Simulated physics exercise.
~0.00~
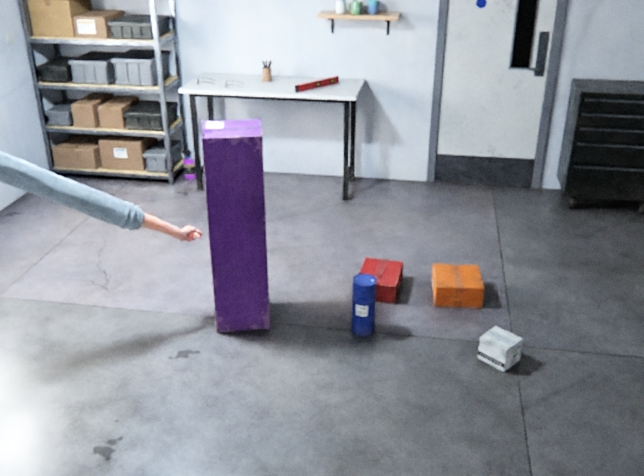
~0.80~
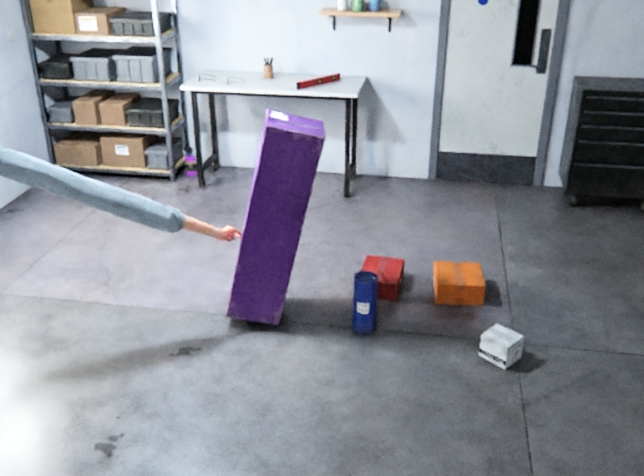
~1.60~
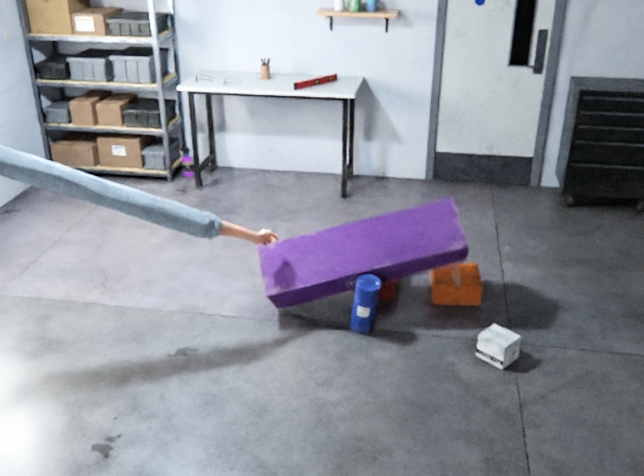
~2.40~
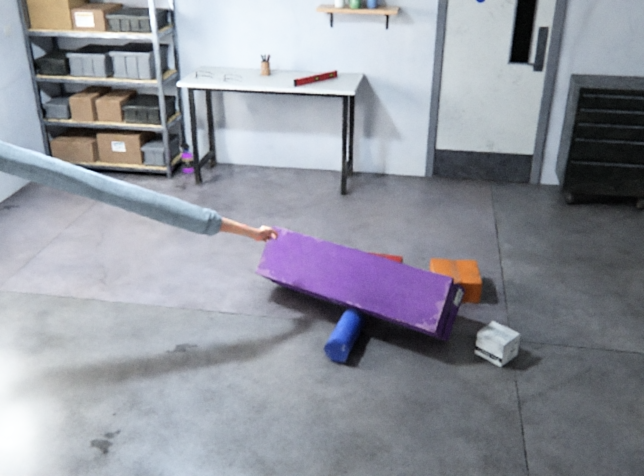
In a workshop with a concrete floor, an outstretched hand pushed a tall purple box to the right until it toppled and knocked over a blue canister, leaving both on their sides while the red, orange and white boxes stayed in place.
